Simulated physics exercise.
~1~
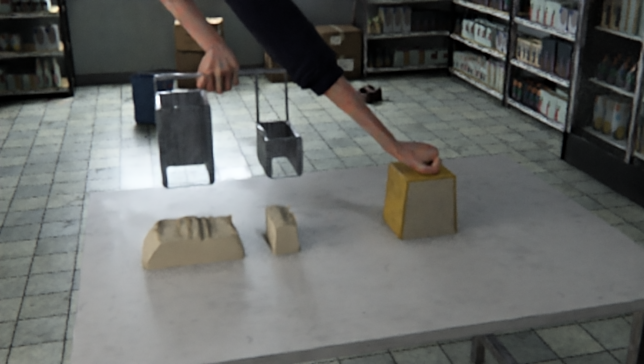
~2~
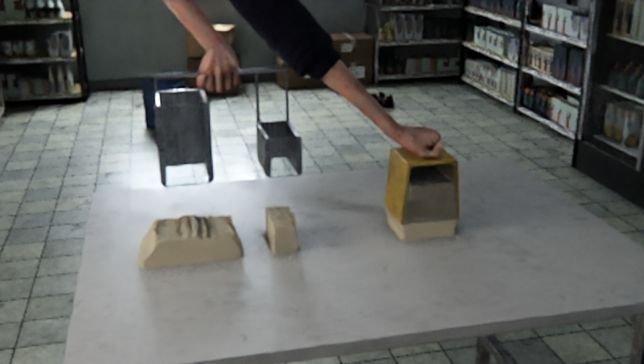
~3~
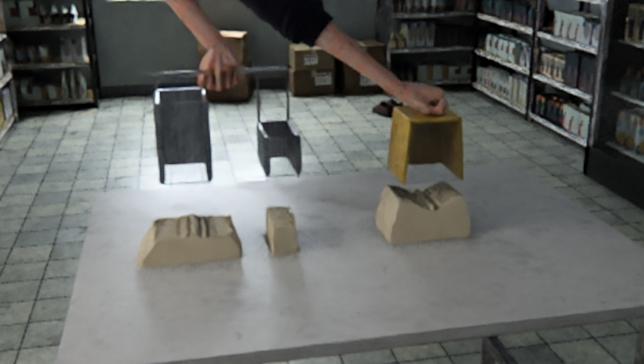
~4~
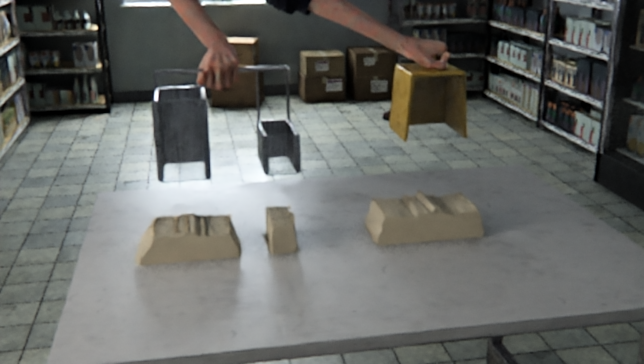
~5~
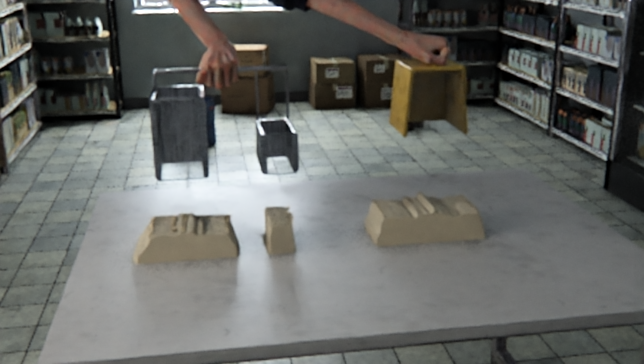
In a room lined with shelves, hands lifting a yellow tin off pale flour, the block slumping into a low, wide mound.
